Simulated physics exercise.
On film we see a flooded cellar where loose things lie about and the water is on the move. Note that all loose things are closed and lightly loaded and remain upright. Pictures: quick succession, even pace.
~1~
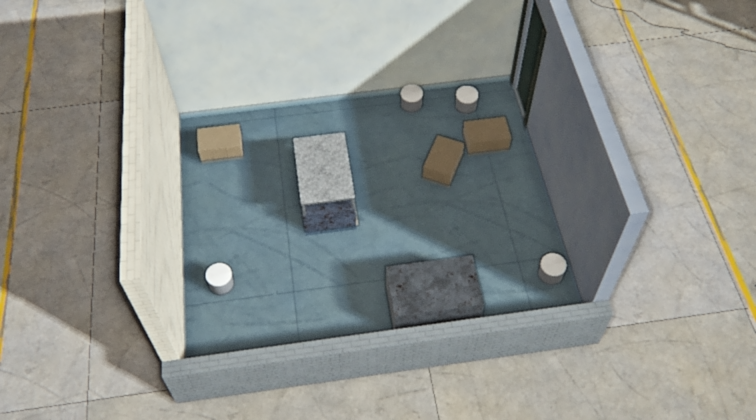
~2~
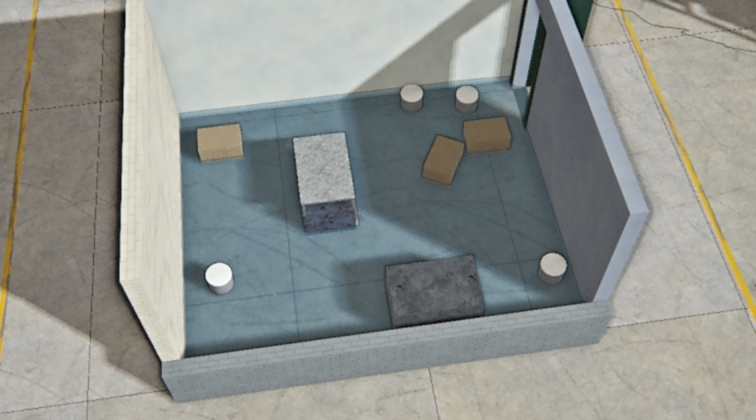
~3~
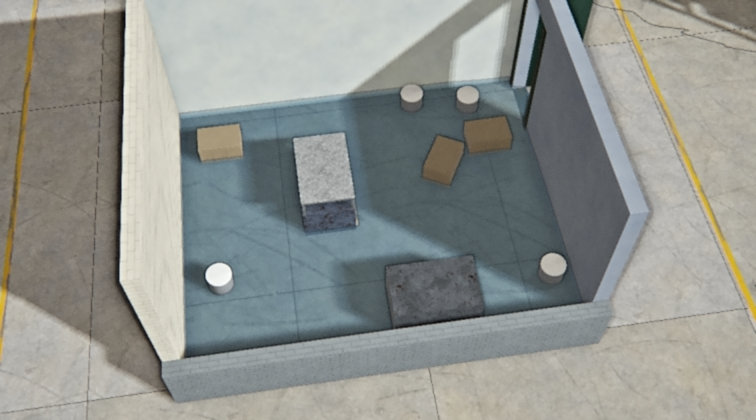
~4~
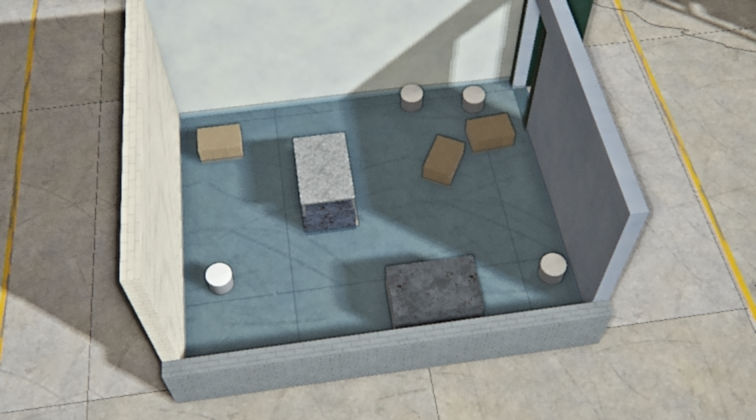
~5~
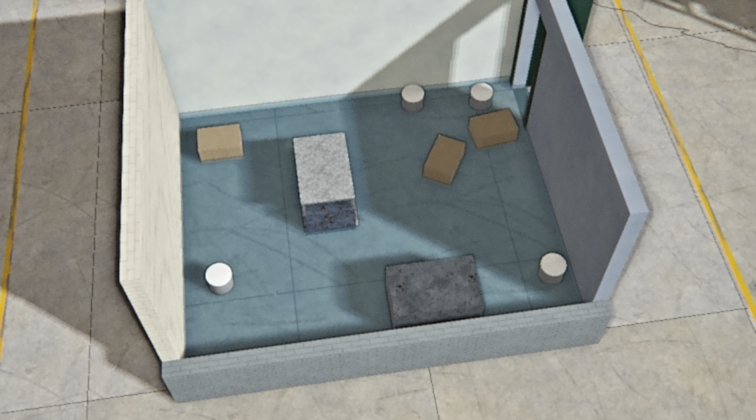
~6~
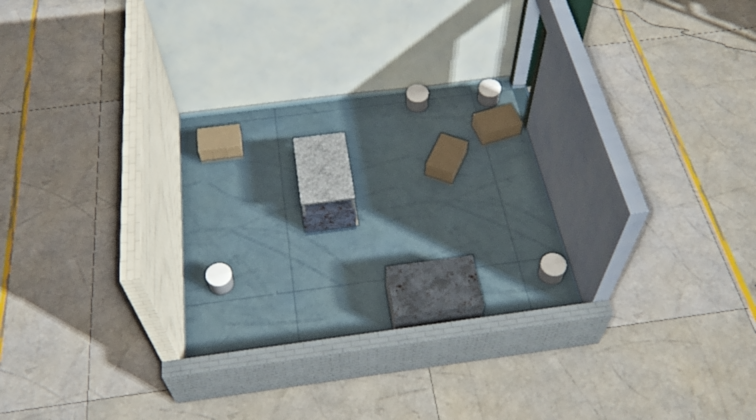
A white cylinder and a tan box drift slightly toward the upper right corner.
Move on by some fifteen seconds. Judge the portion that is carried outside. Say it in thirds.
Mid range.
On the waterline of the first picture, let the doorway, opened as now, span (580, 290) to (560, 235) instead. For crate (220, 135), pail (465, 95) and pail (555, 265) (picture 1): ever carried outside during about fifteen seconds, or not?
Taking them in turn, the first is held back, the second is held back and the third is flushed away.
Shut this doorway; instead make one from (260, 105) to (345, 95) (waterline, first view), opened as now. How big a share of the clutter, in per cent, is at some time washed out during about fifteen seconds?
Roughly 30 in a hundred.
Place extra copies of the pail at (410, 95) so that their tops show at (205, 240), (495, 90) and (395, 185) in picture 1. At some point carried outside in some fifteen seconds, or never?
First one does not escape, second one makes it out, third one does not escape.
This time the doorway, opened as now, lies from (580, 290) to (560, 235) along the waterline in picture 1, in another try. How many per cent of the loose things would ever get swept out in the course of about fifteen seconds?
About 30 %.
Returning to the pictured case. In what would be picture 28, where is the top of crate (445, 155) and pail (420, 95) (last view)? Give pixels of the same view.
Estimated: (512, 107); (515, 82).
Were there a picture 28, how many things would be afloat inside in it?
It adds up to 3.
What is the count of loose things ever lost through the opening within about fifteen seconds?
Tally: 4.
A moment on, 0 of 7 are out; 7 afloat.
Next, 2 of 7 are out; 5 afloat.
Later, 2 of 7 are out; 3 afloat.
In the end, 4 of 7 are out; 3 afloat.
